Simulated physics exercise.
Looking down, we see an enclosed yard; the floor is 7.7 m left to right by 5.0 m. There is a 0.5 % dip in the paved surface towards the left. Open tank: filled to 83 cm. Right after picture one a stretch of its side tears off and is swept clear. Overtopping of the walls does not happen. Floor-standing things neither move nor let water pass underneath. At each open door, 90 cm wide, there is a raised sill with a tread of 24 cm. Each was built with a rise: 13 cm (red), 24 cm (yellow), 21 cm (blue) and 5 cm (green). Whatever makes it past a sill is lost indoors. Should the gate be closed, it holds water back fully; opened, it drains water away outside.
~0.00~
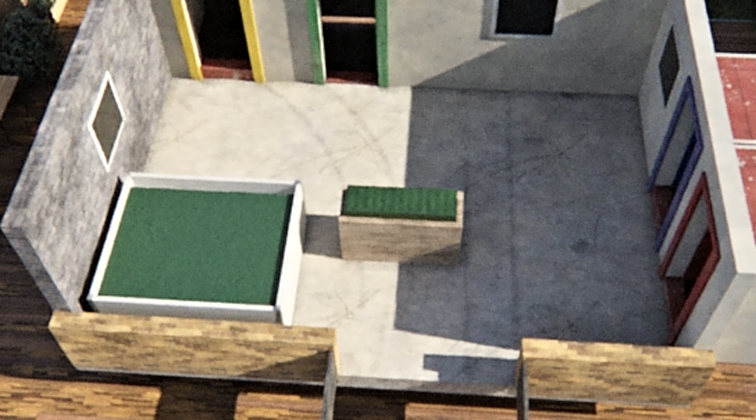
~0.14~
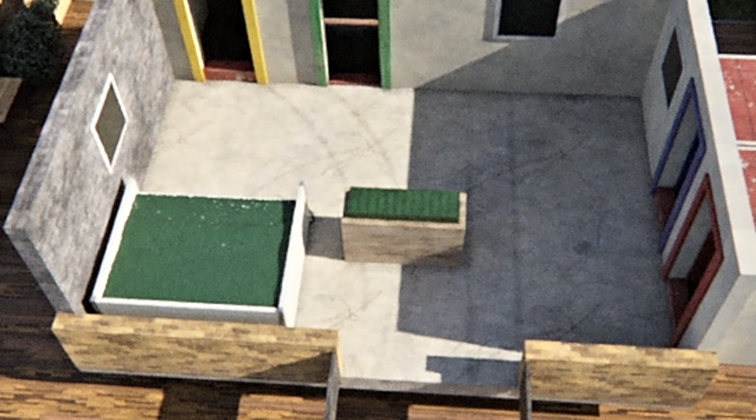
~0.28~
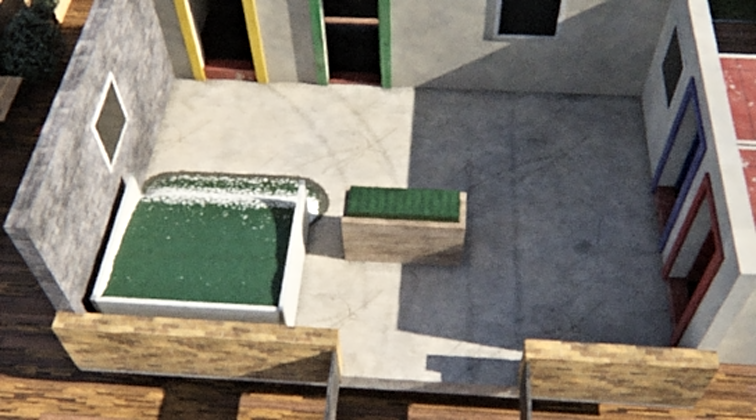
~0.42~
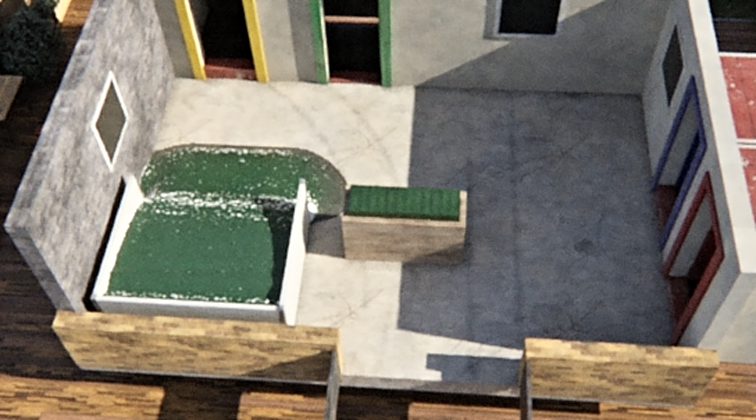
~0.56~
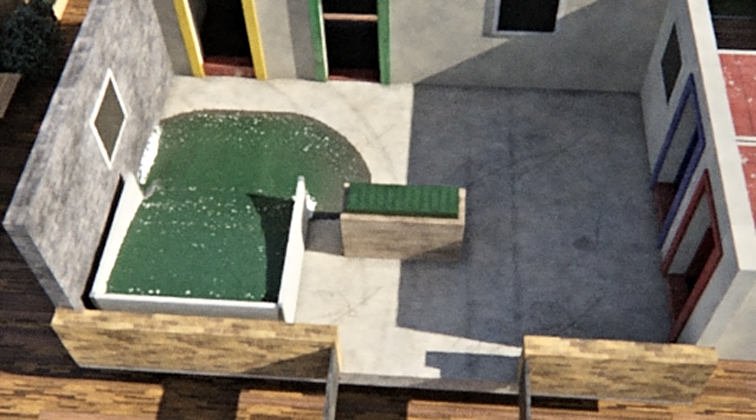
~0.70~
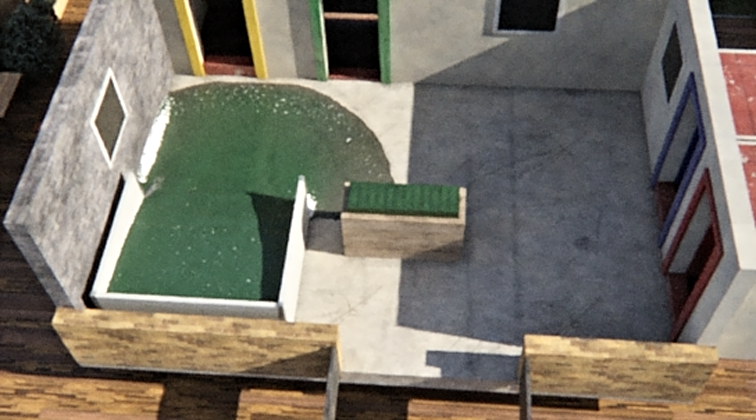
In a walled yard seen from above, the far side of an open tank of green water gave way, and the water poured out and spread in a widening curve across the pale floor beside a planter-like block.
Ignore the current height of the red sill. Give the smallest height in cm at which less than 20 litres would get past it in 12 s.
Close to 9.5 cm is just enough.
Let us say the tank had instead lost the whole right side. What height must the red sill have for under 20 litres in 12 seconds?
Near 30 cm.
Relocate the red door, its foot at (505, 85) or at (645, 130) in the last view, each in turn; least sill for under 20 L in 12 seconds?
Minimums: Roughly 7.5 cm and 17 cm.
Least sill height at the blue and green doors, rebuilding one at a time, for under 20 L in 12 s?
Close to 12.0 cm (blue) and close to 27 cm (green).
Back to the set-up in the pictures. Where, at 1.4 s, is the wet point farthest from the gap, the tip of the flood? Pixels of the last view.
Somewhere near the pixel (433, 89).
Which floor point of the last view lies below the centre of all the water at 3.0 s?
Centre estimate: (274, 153) px, approximately.
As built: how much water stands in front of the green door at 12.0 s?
Depth: Near 11.5 cm.
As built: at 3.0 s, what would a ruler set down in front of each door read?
Door by door in centimetres - red 0, yellow 34, blue 0, green 18.
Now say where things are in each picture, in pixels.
Still water, 83 cm deep, in the open tank at (201, 241); the red door at (686, 269) is dry, in the first picture.
The front is at a hidden place, 0.2 m from the gap on the far side; 0.4 m2 of floor is wet, 83 cm left at the back, in the second picture.
Water pours out on the far side and has run 0.8 m, to (186, 175); about 13 cm deep outside, 82 cm at the back, in the third picture.
Water pours out on the far side and has run 1.3 m, to (200, 147); about 13 cm deep outside, 76 cm at the back, in the fourth picture.
The front is at (200, 114), 2.0 m from the gap on the far side; 5.9 m2 of floor is wet, 70 cm left at the back, in the fifth picture.
Water pours out on the far side and has run 2.6 m, to (211, 86); about 10 cm deep outside, 71 cm at the back; the red door at (689, 265), 6.4 m from the gap, is still 4.3 m from the nearest water, in the sixth picture.
After 1.4 s water covers 35 % of the floor, deepest (57 cm) near (184, 80); it has not reached the red door.
After 3.0 s water covers 45 % of the floor, deepest (34 cm) near (184, 80); it has not reached the red door.
After 12.0 s water covers 95 % of the floor, deepest (14 cm) near (123, 341); 8 cm at the red door, 5 litres in over its 13 cm sill.
At the red door as built, the water arrived by 4.6 s and peaked near 13 cm at 8.8 s.
Run again over the same 12 s with other heights there, 39 litres in over 8 cm, 14 litres over 10.5 cm. The limit of 20 litres is kept from about 9.5 cm up.
